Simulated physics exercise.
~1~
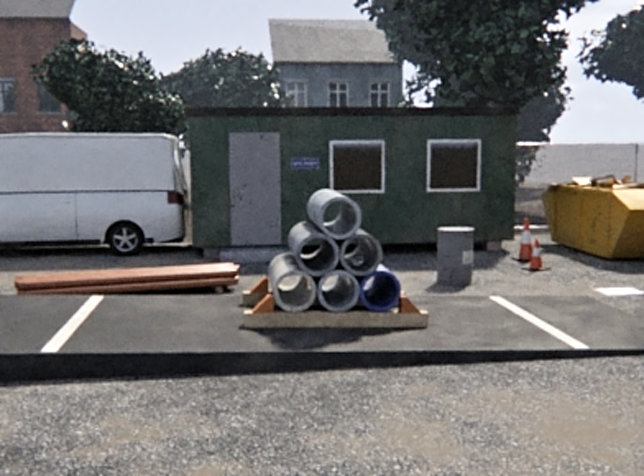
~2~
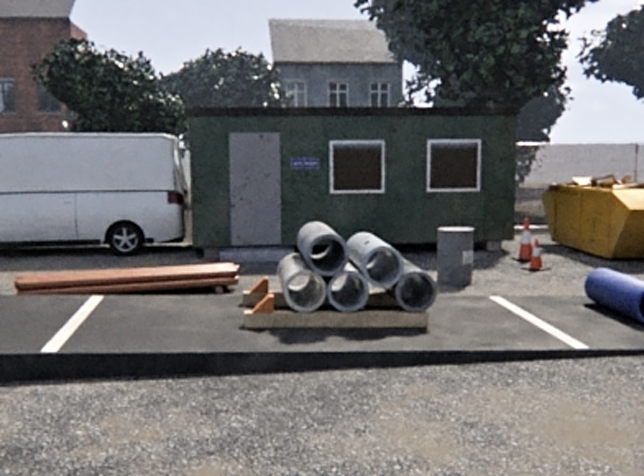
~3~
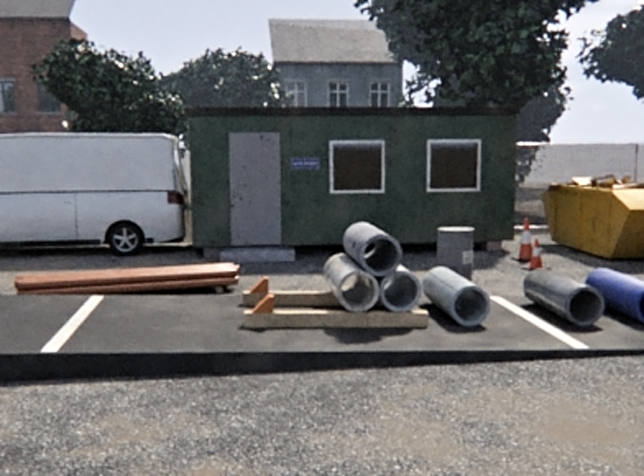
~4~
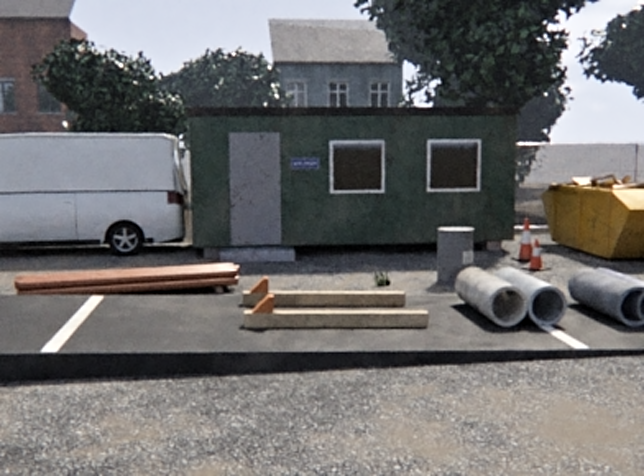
To begin with, six concrete pipes, five grey and one blue at the lower right, sit stacked on timber bearers in front of a green cabin, with a white van to the left and a yellow skip to the right. The right-hand chock goes, and the blue pipe rolls away to the right, past the white line, while the grey ones slump. More grey pipes then roll off after it, leaving three on the bearers. Finally the bearers lie empty with the left chock still in place, three grey pipes rest around and beyond the right line, and the blue one is out of view.
